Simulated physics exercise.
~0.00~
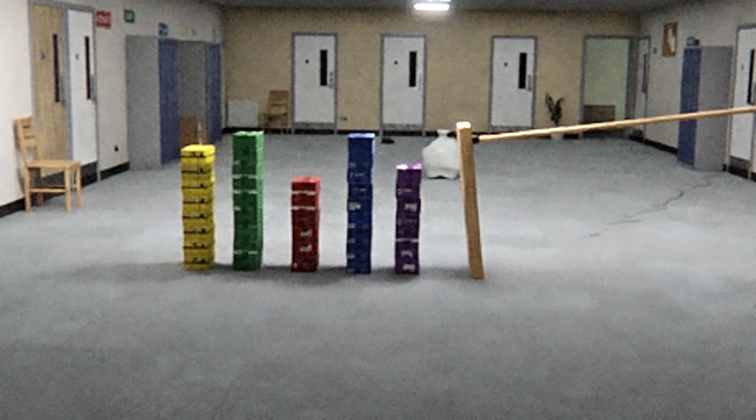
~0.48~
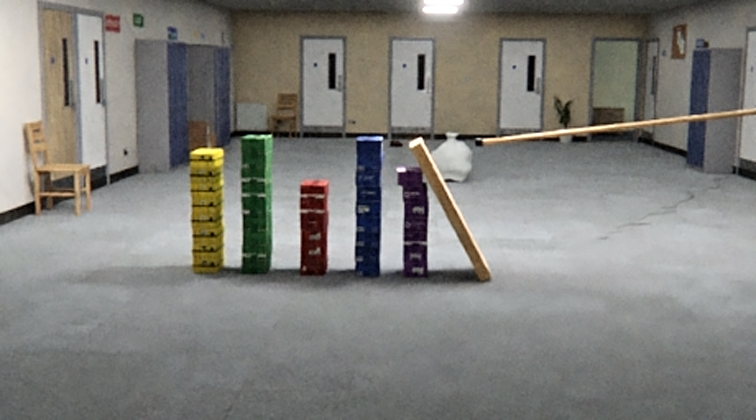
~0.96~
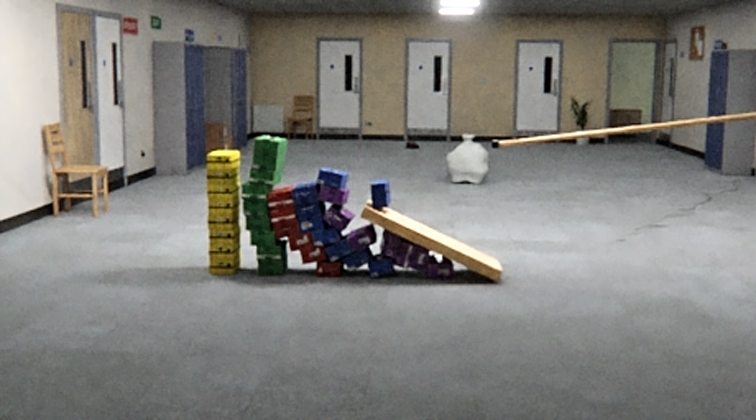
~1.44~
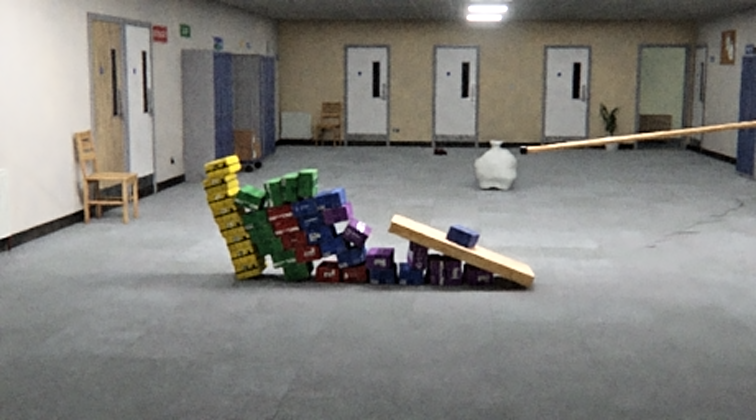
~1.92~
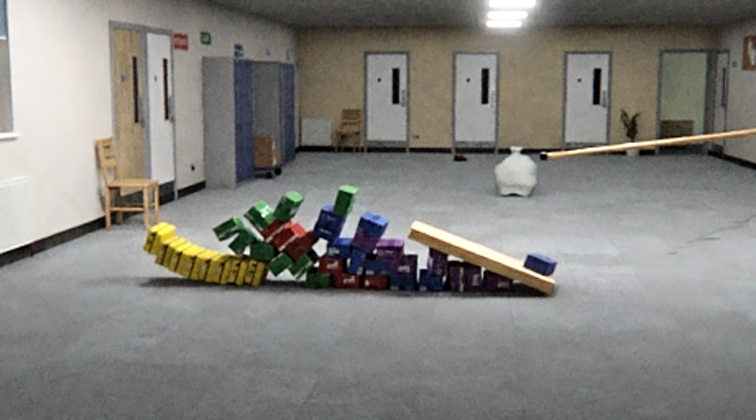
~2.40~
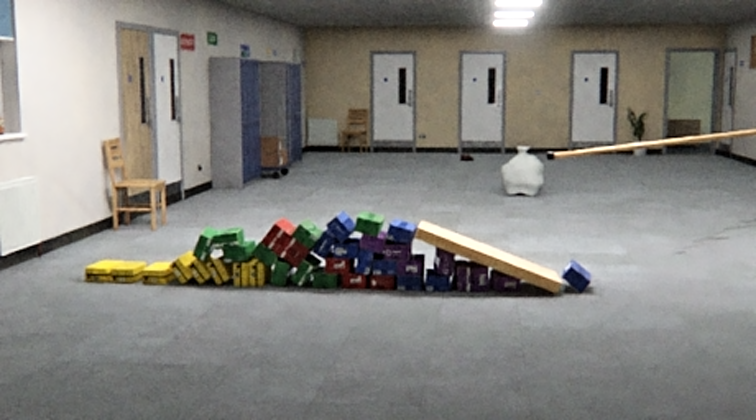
A wooden board, with a long pole reaching toward it from the right, tipped left into a row of purple, blue, red, green and yellow box stacks, which toppled leftward one after another and ended as a low, jumbled heap, the board resting slanted on top.
